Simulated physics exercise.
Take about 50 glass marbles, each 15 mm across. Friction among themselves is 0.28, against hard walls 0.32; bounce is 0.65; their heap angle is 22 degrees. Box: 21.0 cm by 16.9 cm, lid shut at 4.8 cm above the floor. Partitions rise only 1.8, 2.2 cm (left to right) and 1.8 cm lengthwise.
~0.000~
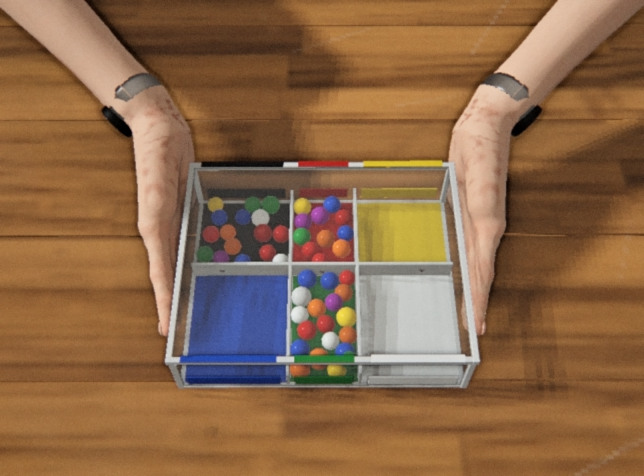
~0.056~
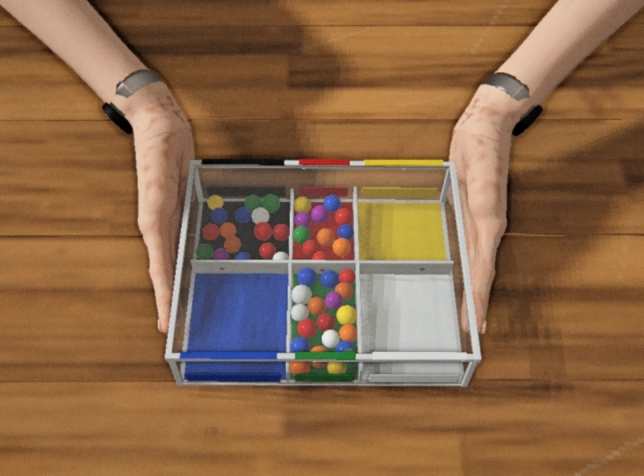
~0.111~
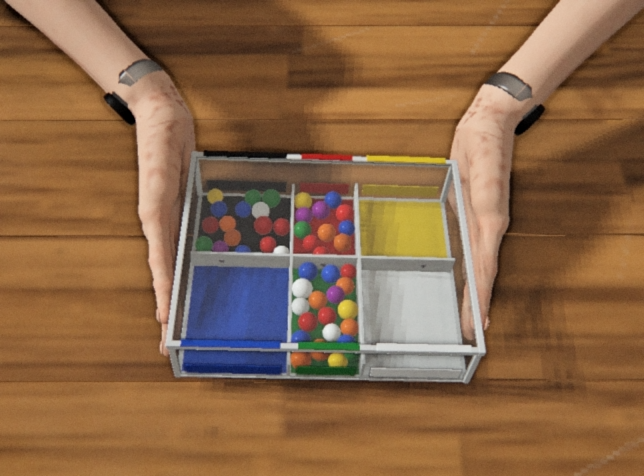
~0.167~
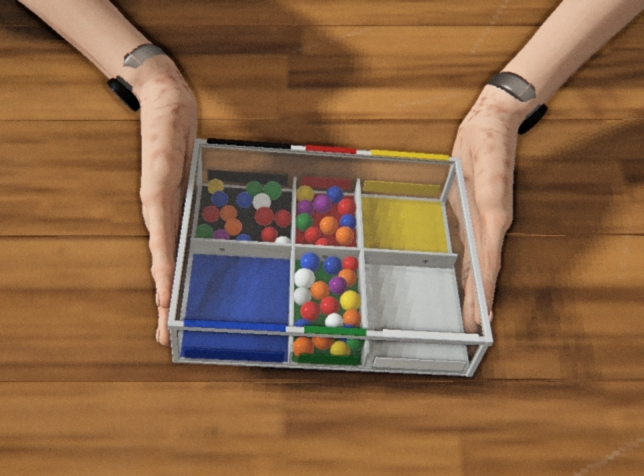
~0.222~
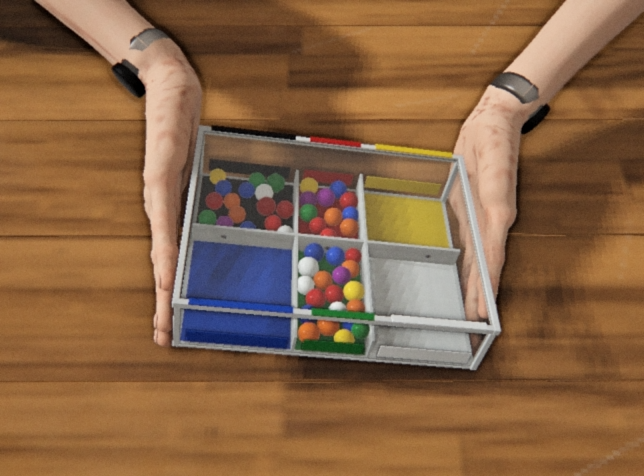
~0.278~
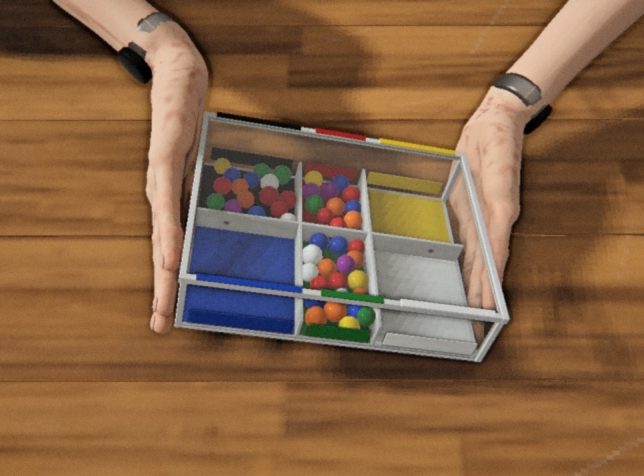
Two hands tilting and slightly turning a clear divided box of colourful balls above a wooden floor, its near edge rising.
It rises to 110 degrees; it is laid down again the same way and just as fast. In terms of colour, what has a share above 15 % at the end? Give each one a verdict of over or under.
Red - over; blue - under; green - under; yellow - over; white - under; black - under.
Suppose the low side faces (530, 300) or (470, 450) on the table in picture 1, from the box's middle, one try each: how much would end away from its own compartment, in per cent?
First try: About 100 percent; second try: About 85 percent.
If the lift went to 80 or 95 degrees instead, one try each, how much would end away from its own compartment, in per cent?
First try: Around 30 %; second try: Around 85 %.
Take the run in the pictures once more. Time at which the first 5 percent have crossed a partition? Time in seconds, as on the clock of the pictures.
Somewhere near 1.30 s.
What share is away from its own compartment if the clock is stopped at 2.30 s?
Roughly 95 %.
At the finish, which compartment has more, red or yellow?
Yellow.
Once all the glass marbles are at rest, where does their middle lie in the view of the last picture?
Centre at rest: Approx. (397, 220) px.
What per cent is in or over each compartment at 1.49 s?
You'd find red at 35, blue at 0, green at 10, yellow at 35, white at 5 and black at 15 per cent.
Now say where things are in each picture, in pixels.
Box tilt 0 degrees, front corners at (172, 358) and (473, 358); red 25 %, green 40 %, black 35 %, in the first frame.
Box tilt 1 degrees, front corners at (172, 355) and (474, 356), in the second frame.
Box tilt 4 degrees, front corners at (172, 342) and (478, 349), lowest corner right back, in the third frame.
Box tilt 9 degrees, front corners at (175, 323) and (485, 339), lowest corner right back, in the fourth frame.
Box tilt 13 degrees, front corners at (179, 301) and (493, 328), lowest corner right back, in the fifth frame.
Box tilt 18 degrees, front corners at (186, 276) and (501, 316), lowest corner right back; red 25 %, green 40 %, black 35 %. The box's pace is about 80 degrees a second, in the sixth frame.
Then, at 1.49 s, tilt 110 degrees; red 35 %, green 10 %, yellow 35 %, white 5 %, black 15 %.
After 2.30 s, tilt 50 degrees; red 20 %, yellow 80 %.
After 3.13 s, tilt 0 degrees; red 20 %, yellow 80 %.
In the end, at 3.9 s, red 20 %, blue 0 %, green 0 %, yellow 80 %, white 0 %, black 0 %.
